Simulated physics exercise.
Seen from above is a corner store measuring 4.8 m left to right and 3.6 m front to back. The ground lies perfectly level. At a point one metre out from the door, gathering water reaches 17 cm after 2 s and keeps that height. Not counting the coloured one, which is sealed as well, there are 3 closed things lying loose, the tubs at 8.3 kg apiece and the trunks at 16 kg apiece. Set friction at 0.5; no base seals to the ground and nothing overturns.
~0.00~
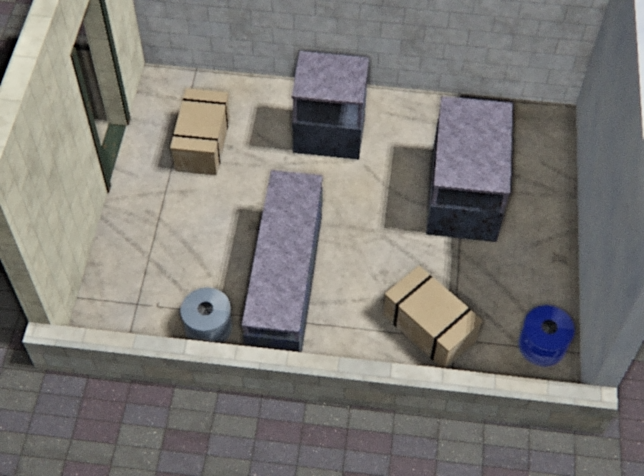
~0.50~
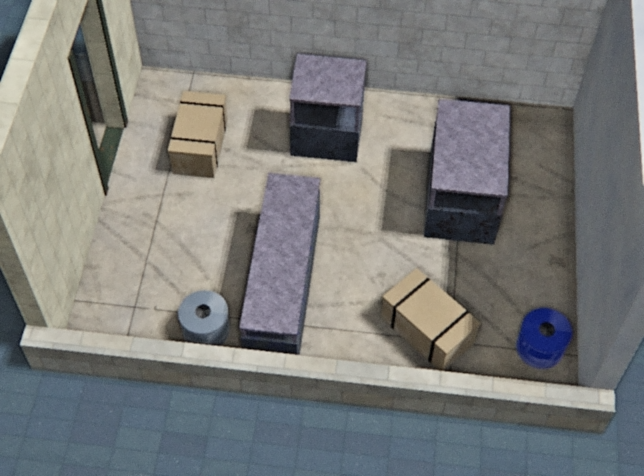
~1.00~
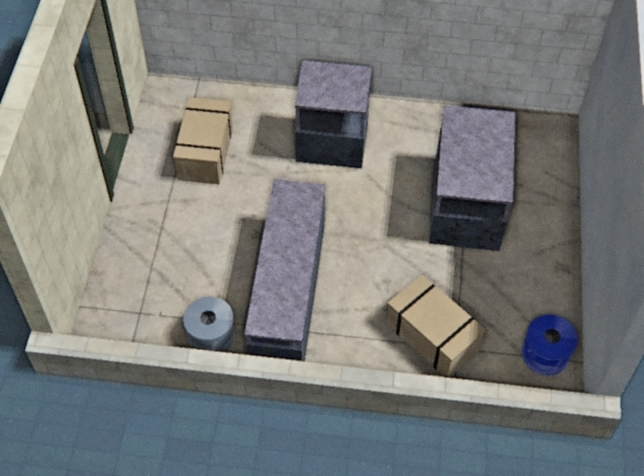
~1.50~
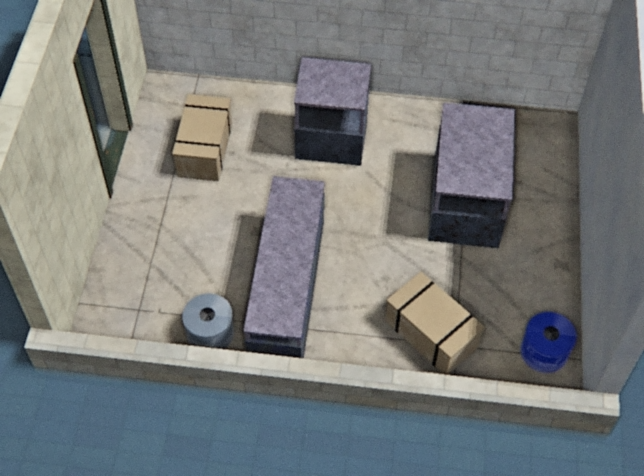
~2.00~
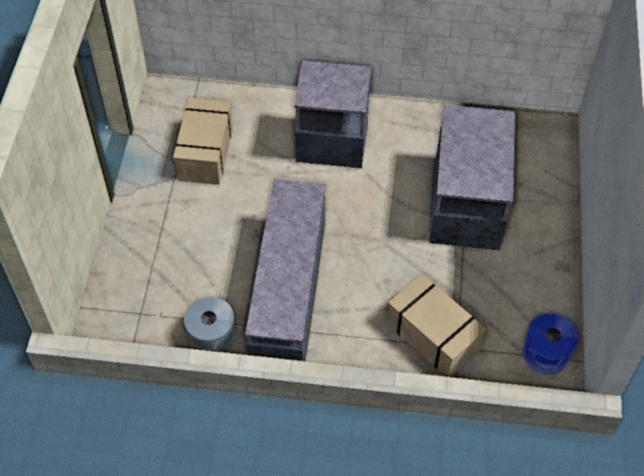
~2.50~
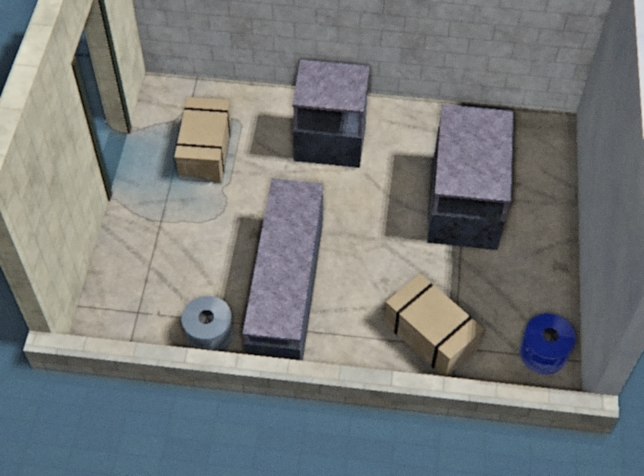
At the start, a roofless store holds purple-topped counters, two strapped tan trunks, a grey tub and a blue tub on a dry floor. Blue water then covers the paving outside, and later enters through the left doorway, spreading around the nearby trunk, while the tubs and trunks stay in place.
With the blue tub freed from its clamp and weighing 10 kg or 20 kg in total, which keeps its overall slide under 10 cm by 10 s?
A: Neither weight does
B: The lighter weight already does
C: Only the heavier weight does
Answer: B.
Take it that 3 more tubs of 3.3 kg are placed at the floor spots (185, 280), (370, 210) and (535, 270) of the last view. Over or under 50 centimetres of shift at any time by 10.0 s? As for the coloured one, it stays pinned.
Above the mark, above the mark, below the mark.
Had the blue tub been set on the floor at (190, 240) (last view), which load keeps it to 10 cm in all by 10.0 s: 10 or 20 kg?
Either load holds.
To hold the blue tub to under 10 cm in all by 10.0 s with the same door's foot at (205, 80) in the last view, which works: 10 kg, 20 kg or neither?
If so, then the first option suffices.
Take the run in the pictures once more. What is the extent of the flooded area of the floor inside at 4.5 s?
Some 7.0 m2 of it.
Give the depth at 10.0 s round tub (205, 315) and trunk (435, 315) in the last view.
About 5 and 3 cm.
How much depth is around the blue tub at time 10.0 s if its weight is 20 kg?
Around 2 cm.
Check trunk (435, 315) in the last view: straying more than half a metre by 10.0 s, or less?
Not that far.
After 3.5 s the blue tub would be 0 cm from its start with 10 kg and 0 cm from its start with 20 kg; 0 cm of water round it then.
After 4.5 s the blue tub would be 0 cm from its start with 10 kg and 0 cm from its start with 20 kg; 0 cm of water round it then.
After 7.0 s the blue tub would be 0 cm from its start with 10 kg and 0 cm from its start with 20 kg; 0 cm of water round it then.
After 10.0 s the blue tub would be 0 cm from its start with 10 kg and 0 cm from its start with 20 kg; 2 cm of water round it then.
